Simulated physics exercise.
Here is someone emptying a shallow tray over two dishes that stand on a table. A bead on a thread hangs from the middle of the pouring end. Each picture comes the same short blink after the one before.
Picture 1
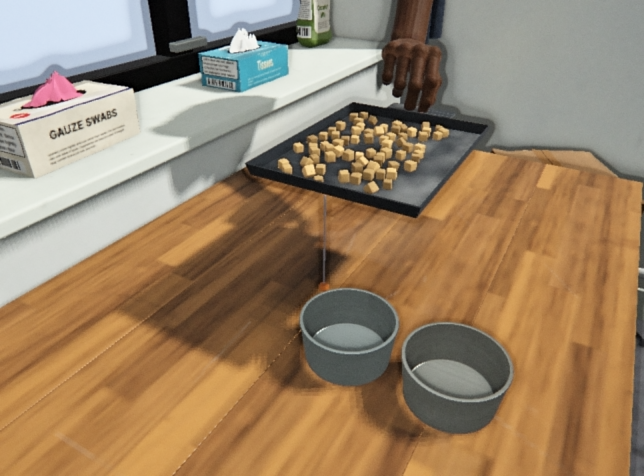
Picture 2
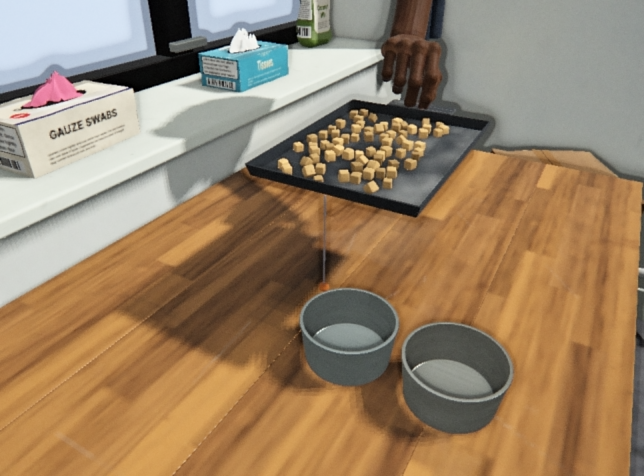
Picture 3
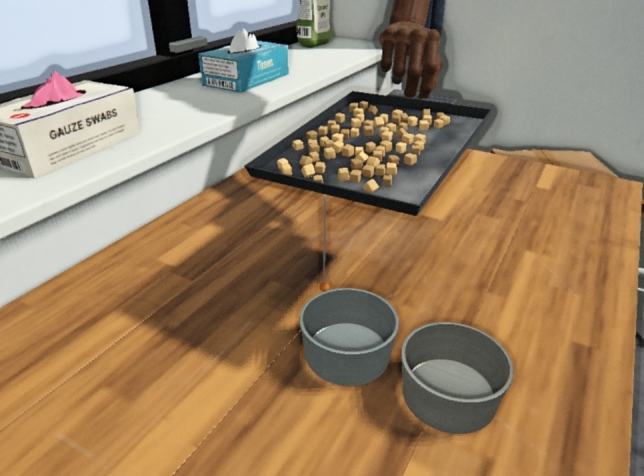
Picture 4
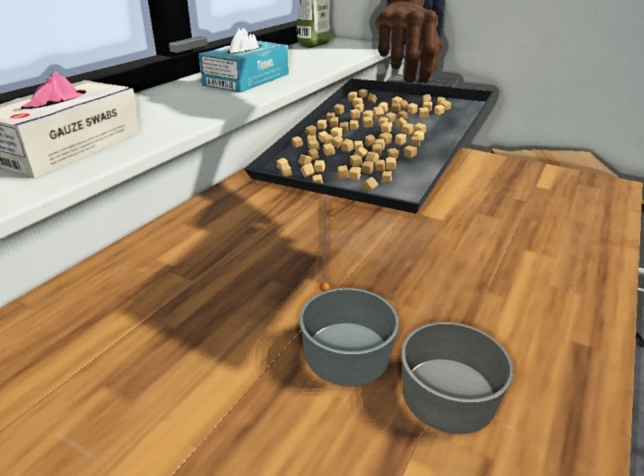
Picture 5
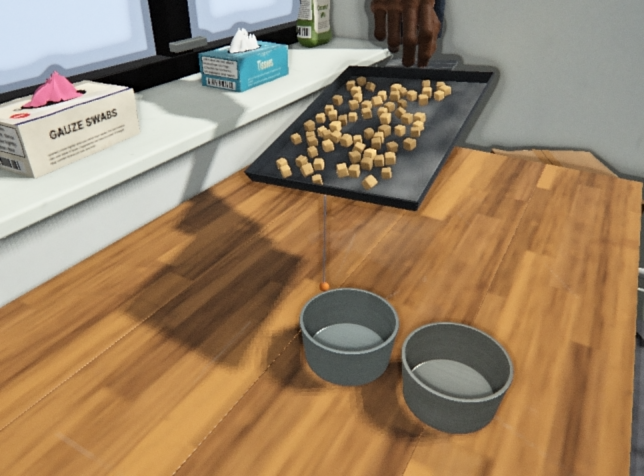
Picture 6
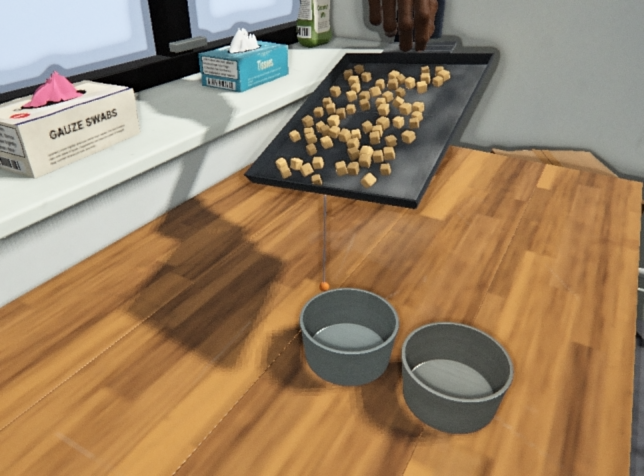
A dark brown hand holds the far edge of a shallow black tray of small tan wooden cubes above a wood-plank table, seen from a fixed view slightly above. Two grey round dishes stand in front, below a small orange bead on a thread, with white and blue tissue boxes on the sill at left. The hand slowly raises the tray's far side, tilting it toward the dishes, and the cubes shift slightly.
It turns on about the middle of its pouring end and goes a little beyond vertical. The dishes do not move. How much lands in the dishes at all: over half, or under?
In the dishes lies under half of it.
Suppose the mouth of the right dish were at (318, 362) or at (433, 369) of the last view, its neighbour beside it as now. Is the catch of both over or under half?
The first try: Not half. The second: Below a half.
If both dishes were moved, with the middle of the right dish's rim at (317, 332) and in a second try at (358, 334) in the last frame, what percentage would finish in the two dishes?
Roughly 70 per cent, and 80 per cent.
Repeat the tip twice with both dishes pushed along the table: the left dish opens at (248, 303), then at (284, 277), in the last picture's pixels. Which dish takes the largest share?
One: The dish on the left. Two: Left.
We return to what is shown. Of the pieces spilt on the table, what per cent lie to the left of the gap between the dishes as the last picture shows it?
Some 100 per cent.
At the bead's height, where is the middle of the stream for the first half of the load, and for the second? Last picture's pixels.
First near (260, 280), later near (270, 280).
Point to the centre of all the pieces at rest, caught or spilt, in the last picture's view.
Roughly at (239, 336).
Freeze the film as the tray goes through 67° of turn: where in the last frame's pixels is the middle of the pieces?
Close to (289, 162).
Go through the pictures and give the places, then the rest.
Corners of the pouring end near (250, 163) and (417, 205), level; middle of the load near (371, 154), small wooden cubes; left dish near (326, 363); right dish near (437, 410); bead on its thread near (324, 287), in the first picture.
Corners of the pouring end near (250, 163) and (417, 204), level; middle of the load near (371, 152), in the second picture.
Corners of the pouring end near (249, 165) and (417, 203), tipped barely, lowest at the left corner; middle of the load near (370, 148), in the third picture.
Corners of the pouring end near (249, 167) and (416, 201), tipped a little, lowest at the left corner; middle of the load near (370, 141), in the fourth picture.
Corners of the pouring end near (249, 170) and (415, 199), tipped clearly, lowest at the left corner; middle of the load near (369, 134), in the fifth picture.
Corners of the pouring end near (249, 173) and (414, 198), tipped clearly, lowest at the left corner; middle of the load near (367, 127), a little on the move; left dish near (326, 363); right dish near (437, 410), in the sixth picture.
Shortly afterwards, tray tipped steeply; all but a few on the tray; only a few outside both; a little in the air.
Next, tray tipped past a quarter turn; near a quarter on the tray; near a third outside both; near half in the air.
Some moments later, tray tipped past a quarter turn; only a few in the left dish; all but a few outside both.
In the end, tray tipped past a quarter turn; none at all in the right dish; only a few in the left dish; all but a few outside both.
